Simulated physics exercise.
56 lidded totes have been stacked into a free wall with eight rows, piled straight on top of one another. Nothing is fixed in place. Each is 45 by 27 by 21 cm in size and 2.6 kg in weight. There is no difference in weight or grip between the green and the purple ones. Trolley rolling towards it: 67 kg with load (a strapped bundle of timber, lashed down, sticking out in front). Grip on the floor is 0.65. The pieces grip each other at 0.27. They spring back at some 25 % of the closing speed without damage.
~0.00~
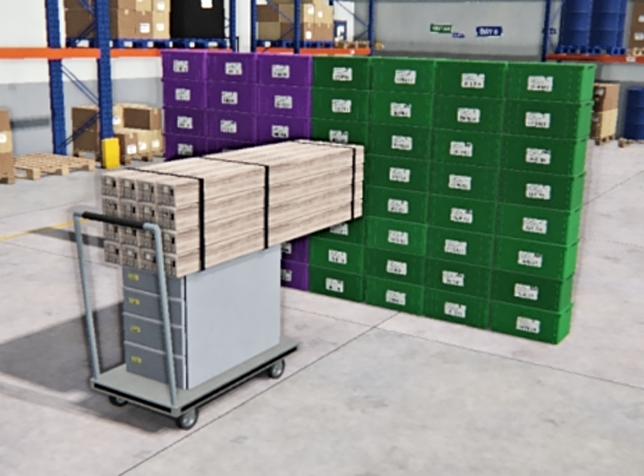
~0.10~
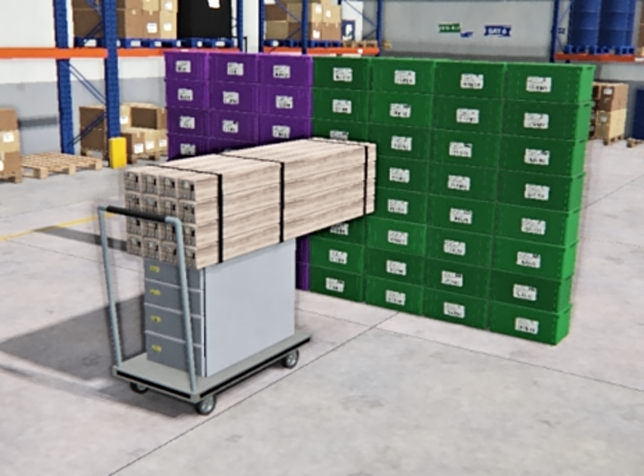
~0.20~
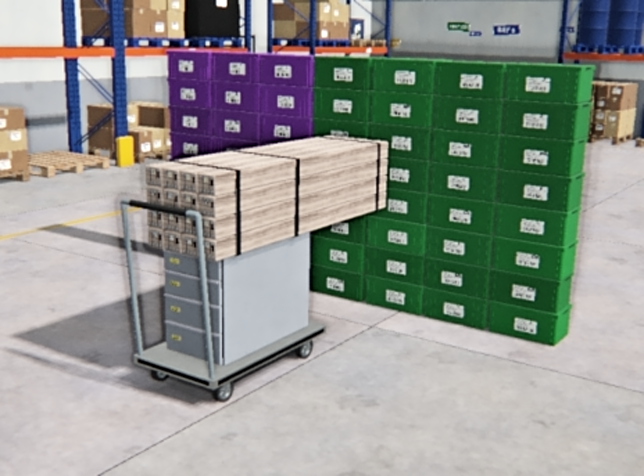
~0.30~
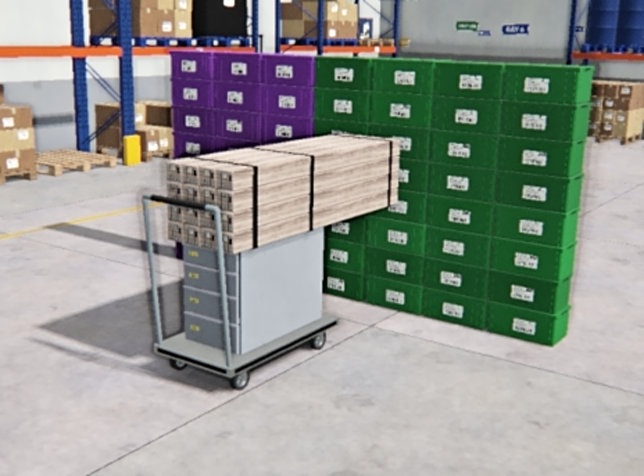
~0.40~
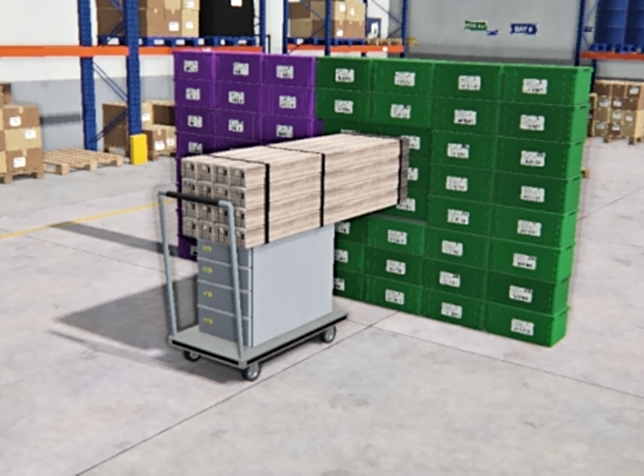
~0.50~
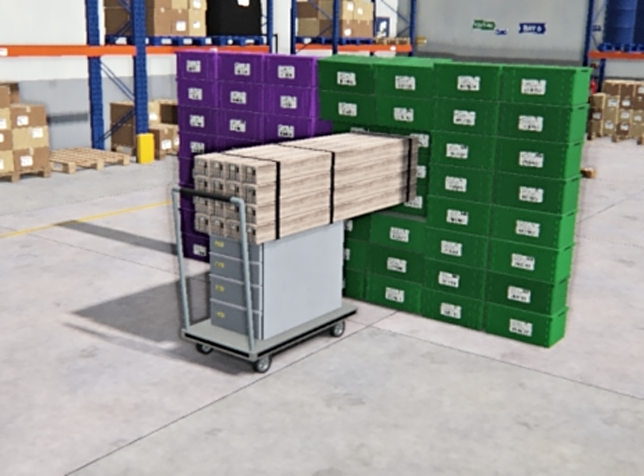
A flat trolley carrying a grey drawered cabinet, with long pale planks strapped in black across its top, rolls away from the viewer towards a tall wall of stacked boxes in a warehouse, seen from slightly above. Purple boxes form the wall's left part and green ones the right, with racking behind. The camera shifts slightly as the planks' front end reaches the green boxes and pushes in, shoving several backwards and tilting some slightly.
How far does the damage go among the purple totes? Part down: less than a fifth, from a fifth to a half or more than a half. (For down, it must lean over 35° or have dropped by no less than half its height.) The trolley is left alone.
I'd bet on the under-a-fifth band.
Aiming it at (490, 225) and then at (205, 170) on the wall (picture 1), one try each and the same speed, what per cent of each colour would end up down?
First try then second: Purple 0 and 60, green 40 and 0 per cent.
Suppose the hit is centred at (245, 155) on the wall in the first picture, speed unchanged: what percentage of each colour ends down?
Then purple ends 50 per cent down and green 0 per cent.
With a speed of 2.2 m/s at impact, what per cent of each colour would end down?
You'd end up with purple at 0 per cent down and green at 30 per cent.
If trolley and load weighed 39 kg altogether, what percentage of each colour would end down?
For purple it's 0, for green it's 40 in a hundred.
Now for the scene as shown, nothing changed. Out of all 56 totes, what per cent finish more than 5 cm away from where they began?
30 % shifted.
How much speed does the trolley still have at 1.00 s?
The trolley is doing roughly 0.9 m/s at that moment.
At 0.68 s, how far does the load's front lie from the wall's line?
40 cm.
After 0.68 s, load 41 cm past the wall's line, still rolling; none of the 24 purple totes down (0 of 56 in all colours); top purple tote unmoved; top green tote leaning 17°, 9 cm lower.
After 1.00 s, load 70 cm past the wall's line, still rolling; none of the 24 purple totes down (9 of 56 in all colours); top purple tote unmoved; top green tote leaning 10°, 25 cm lower.
After 1.84 s, load 89 cm past the wall's line, stopped; none of the 24 purple totes down (10 of 56 in all colours); top purple tote shifted 21 mm; top green tote leaning 10°, 26 cm lower.
At rest (3.5 s), load 89 cm past the wall's line, stopped; none of the 24 purple totes down (10 of 56 in all colours); top purple tote shifted 21 mm; top green tote leaning 10°, 26 cm lower. That is 0 per cent. As the last picture would show them, middles, top purple tote near (299, 71), top green tote near (421, 114).
